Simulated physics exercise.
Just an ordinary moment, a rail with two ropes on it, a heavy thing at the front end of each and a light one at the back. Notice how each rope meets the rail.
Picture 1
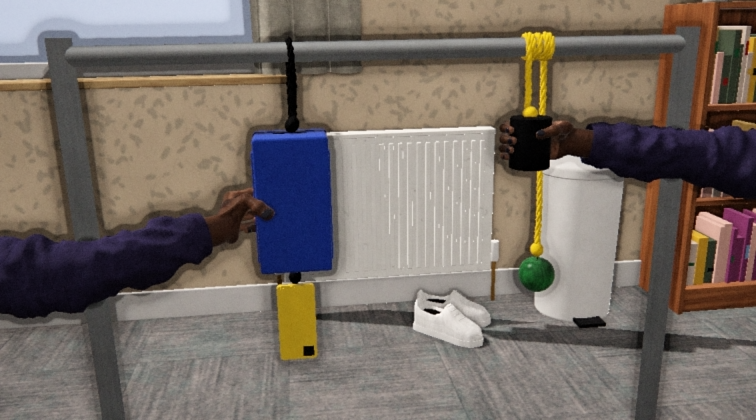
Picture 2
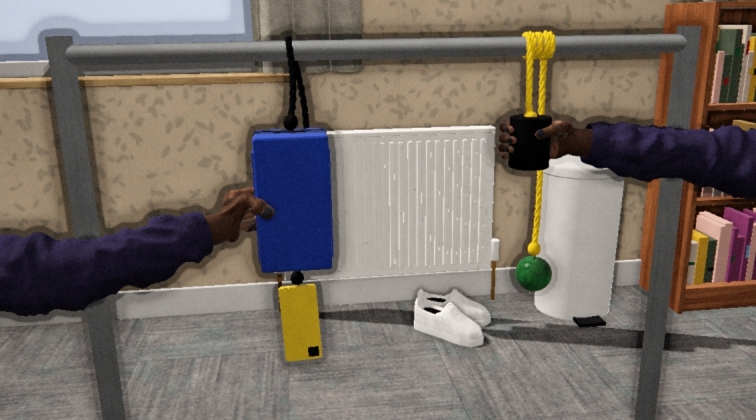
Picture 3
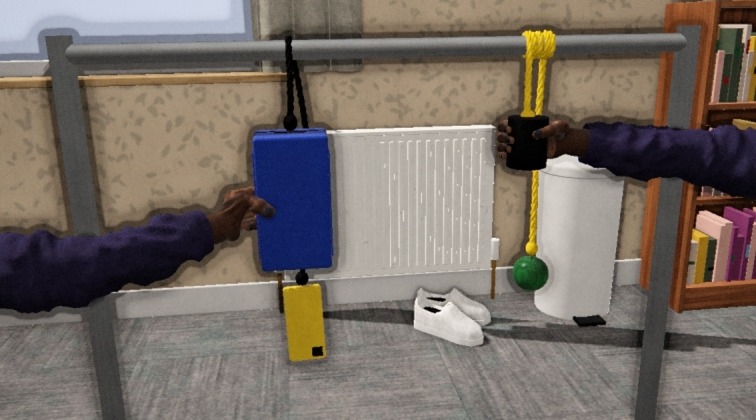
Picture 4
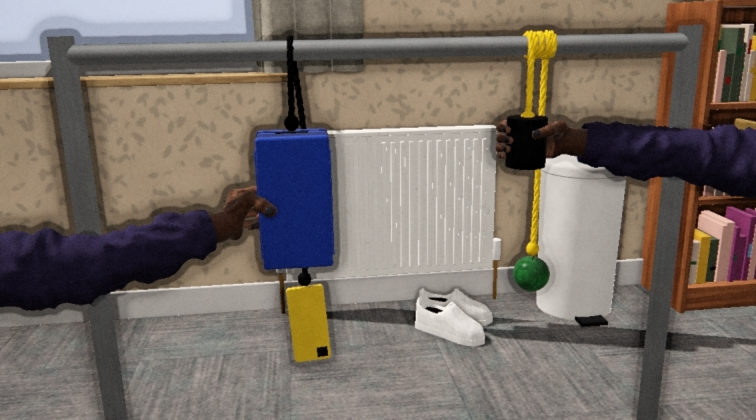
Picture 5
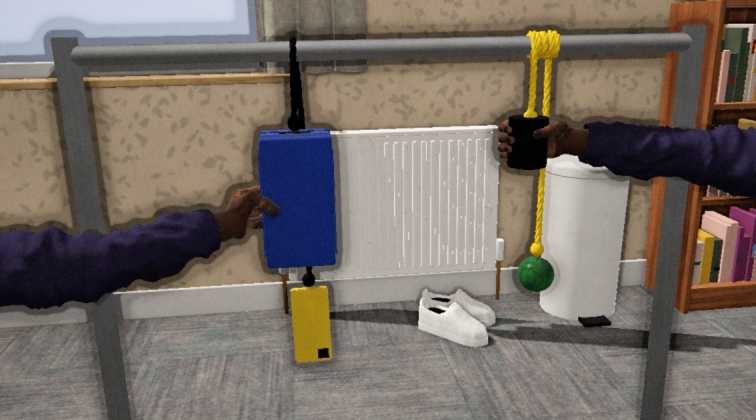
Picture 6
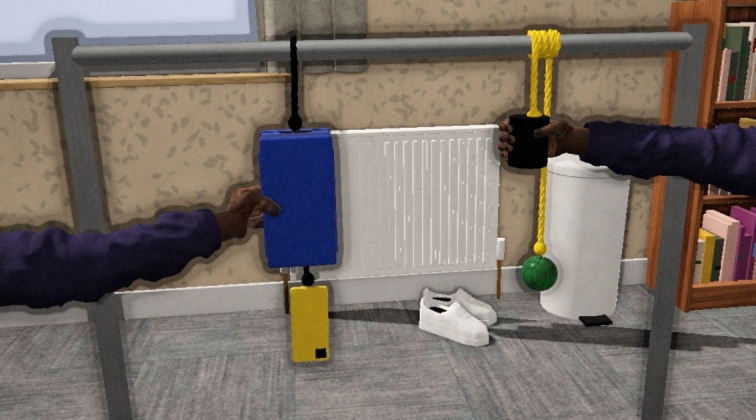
A yellow phone and a green ball sway slightly on two ropes over a grey rail, the black rope simply draped and the yellow one wound around it, while two hands steady a blue case and a black object.
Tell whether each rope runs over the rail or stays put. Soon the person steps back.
In the end the blue case falls, the weight is held.
Then, 0.34 s after the last picture, blue case dropping near (306, 308); weight hanging near (531, 146).
Then, 0.66 s after the last picture, blue case on the floor; weight hanging near (533, 145).
Then, 0.98 s after the last picture, blue case on the floor; weight hanging near (532, 145).
At rest, blue case on the floor; weight hanging near (534, 145). The blue case drops and the weight keeps its height.
